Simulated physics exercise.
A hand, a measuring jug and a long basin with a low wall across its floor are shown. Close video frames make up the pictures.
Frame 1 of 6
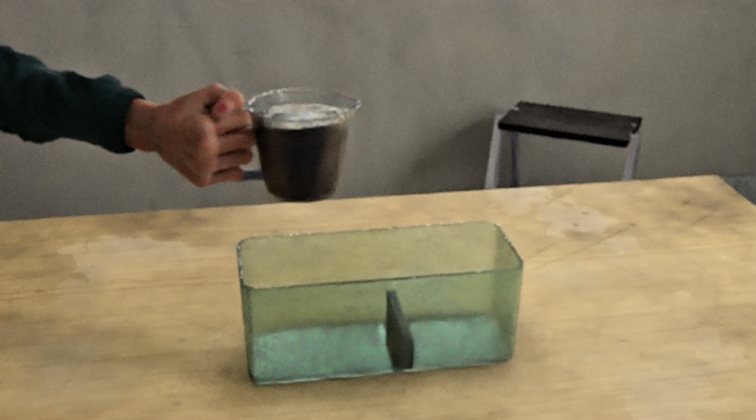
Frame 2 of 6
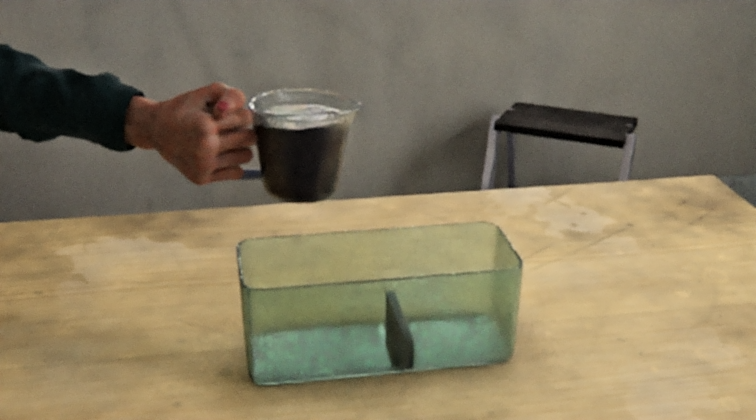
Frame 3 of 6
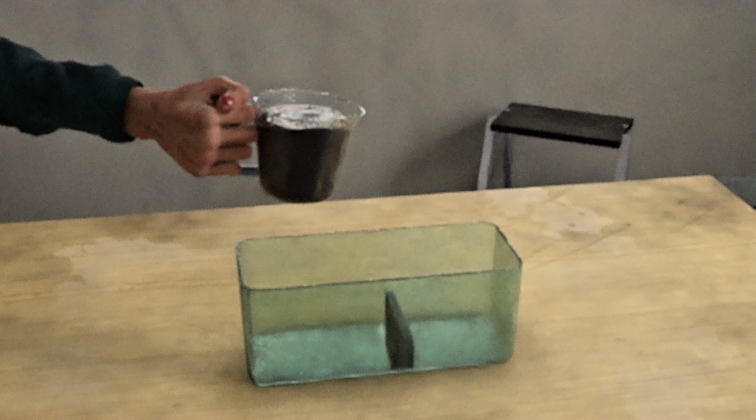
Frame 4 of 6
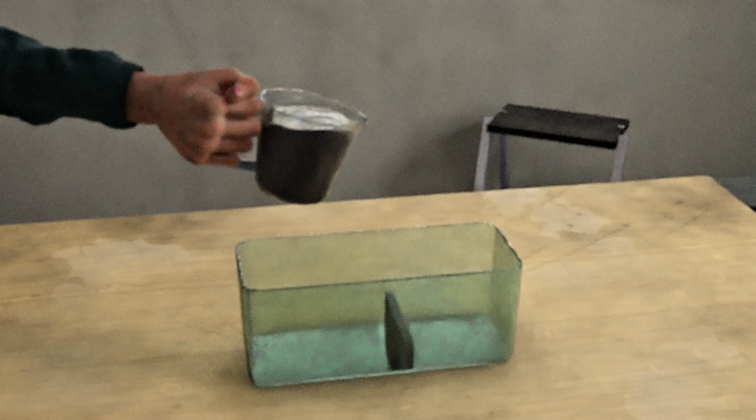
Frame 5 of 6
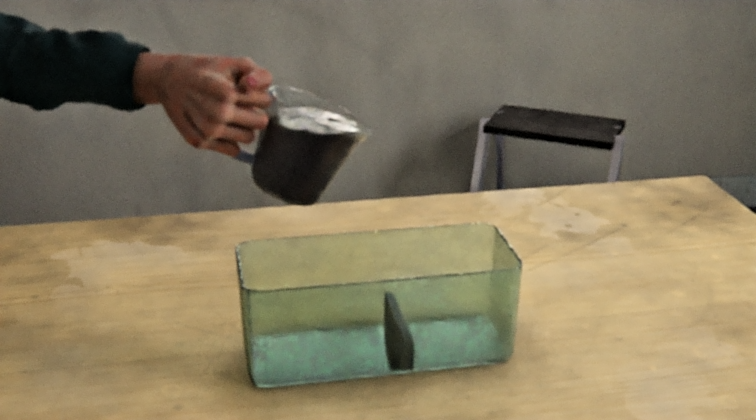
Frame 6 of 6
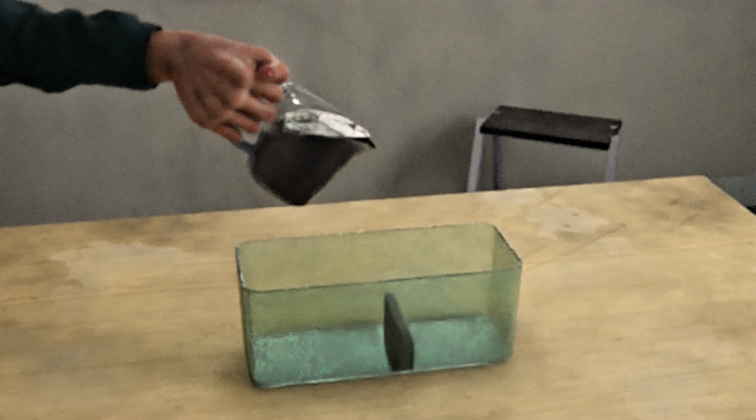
A hand in a dark green sleeve, reaching in from the left, holds a clear measuring jug of dark liquid above a wooden table, seen from slightly above against a grey wall. Below it sits a long, see-through green basin with a low dark wall across its floor, and a dark-topped stool stands behind at right. The hand tilts the jug steadily rightward until the liquid reaches its lip, while the view shifts very slightly.
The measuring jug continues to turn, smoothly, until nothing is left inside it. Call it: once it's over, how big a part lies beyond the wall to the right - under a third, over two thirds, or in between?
In between.
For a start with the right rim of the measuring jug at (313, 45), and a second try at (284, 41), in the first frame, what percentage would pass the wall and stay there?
Around 15 percent first, around 15 percent second.
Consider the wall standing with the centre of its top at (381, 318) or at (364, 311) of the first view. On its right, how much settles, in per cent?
It works out to around 85 per cent for the first and around 95 per cent for the second.
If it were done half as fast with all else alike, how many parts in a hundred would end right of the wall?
Close to 75 out of every hundred.
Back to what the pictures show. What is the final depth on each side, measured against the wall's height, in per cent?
Left part: 30 per cent; right part: 50.
A moment on, the tilt is 103° and 36 per cent is still to pour, 3 is left of the wall and 28 right of it.
Next, the tilt is 108° and 4 per cent is still to pour, 34 is left of the wall and 52 right of it.
Then the tilt is 108° and 0 per cent is still to pour, 43 is left of the wall and 54 right of it.
Later the tilt is 108° and 0 per cent is still to pour, 43 is left of the wall and 54 right of it.
In the end 44 per cent lies left of the wall, 54 right of it and 2 outside.
